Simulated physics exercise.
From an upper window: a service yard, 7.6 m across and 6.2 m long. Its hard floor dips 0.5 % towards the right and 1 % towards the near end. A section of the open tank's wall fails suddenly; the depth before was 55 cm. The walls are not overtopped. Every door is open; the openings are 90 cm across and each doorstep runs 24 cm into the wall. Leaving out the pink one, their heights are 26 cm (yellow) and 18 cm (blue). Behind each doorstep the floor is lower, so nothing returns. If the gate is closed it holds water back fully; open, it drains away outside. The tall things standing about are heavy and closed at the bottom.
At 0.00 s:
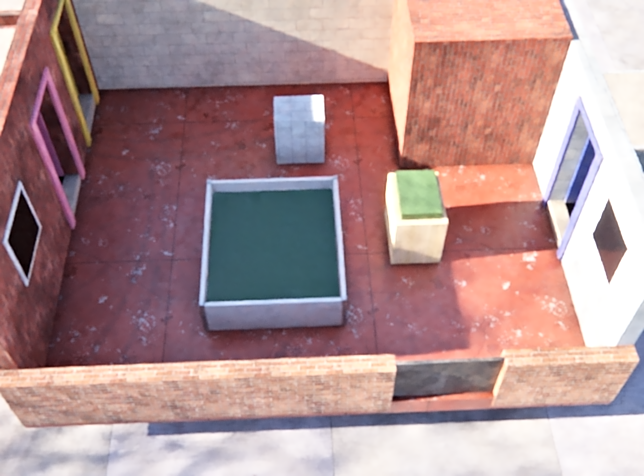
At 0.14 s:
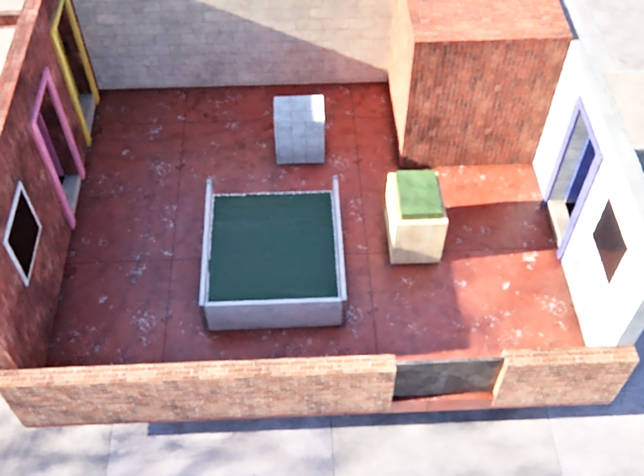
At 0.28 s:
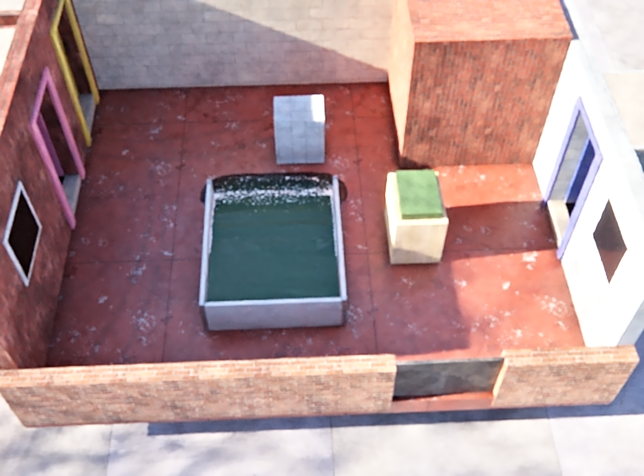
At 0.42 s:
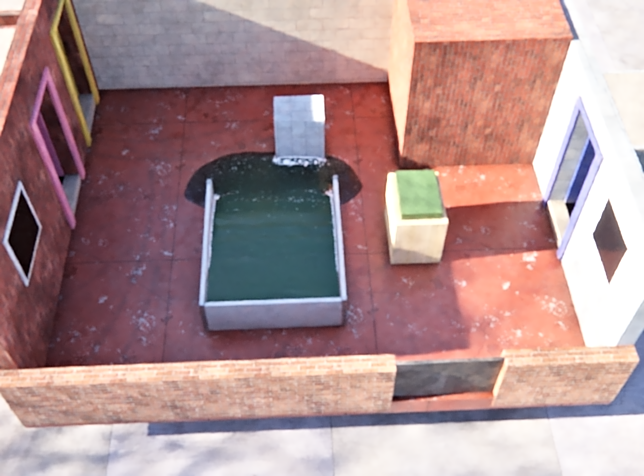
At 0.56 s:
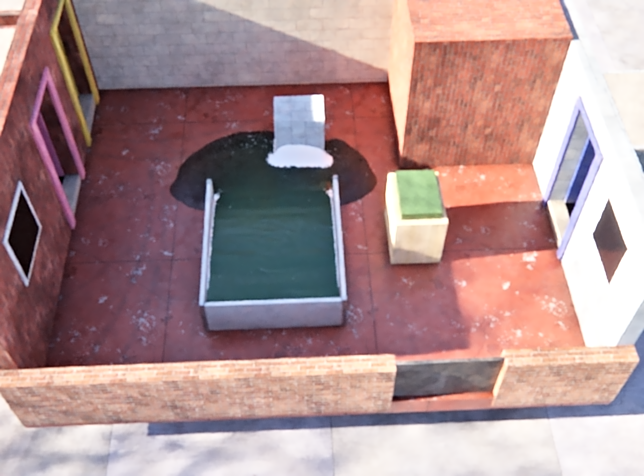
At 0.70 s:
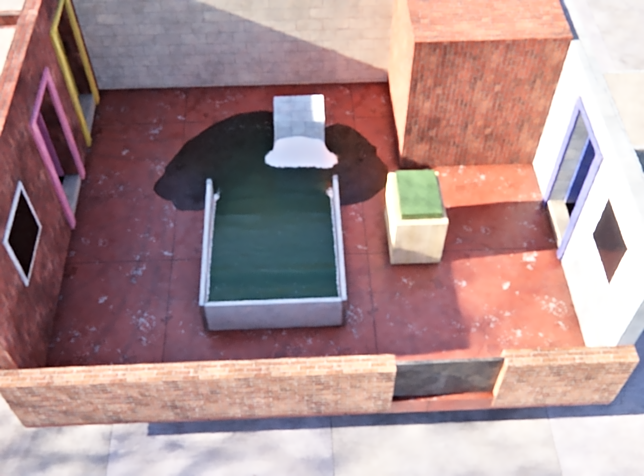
Dark water pours from the tank's open far side and spreads around the grey block.
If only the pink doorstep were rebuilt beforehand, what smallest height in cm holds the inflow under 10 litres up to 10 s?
At least 6 cm or so.
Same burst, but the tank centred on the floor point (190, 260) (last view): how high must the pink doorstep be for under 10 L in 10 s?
About 7.5 cm.
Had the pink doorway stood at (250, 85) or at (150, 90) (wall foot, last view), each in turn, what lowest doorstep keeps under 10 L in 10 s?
About 20 and 16 cm.
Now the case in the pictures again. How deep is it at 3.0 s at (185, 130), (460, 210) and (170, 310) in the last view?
Roughly 5, 4 and 0 cm, in turn.
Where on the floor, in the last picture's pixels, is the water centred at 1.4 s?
Near (274, 218).
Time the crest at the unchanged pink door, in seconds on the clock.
At about 4.5 s.
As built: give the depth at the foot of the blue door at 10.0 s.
Roughly 6.5 cm deep.
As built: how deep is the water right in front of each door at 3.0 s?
Depths in cm: Pink 0, yellow 23, blue 6.
After 1.4 s water covers 25 % of the floor, deepest (37 cm) near (299, 173); it has not reached the pink door.
After 3.0 s water covers 45 % of the floor, deepest (31 cm) near (118, 98); it has not reached the pink door.
After 10.0 s water covers 95 % of the floor, deepest (13 cm) near (40, 399); 5 cm at the pink door, 0 litres in over its 15 cm doorstep.
At the pink door as built, the water arrived by 3.4 s and peaked near 10 cm at 4.6 s.
With a doorstep of 5 cm, 17 litres would have come in within the 10 s; with 6.5 cm, 6 litres. So under 10 litres takes about 6 cm.
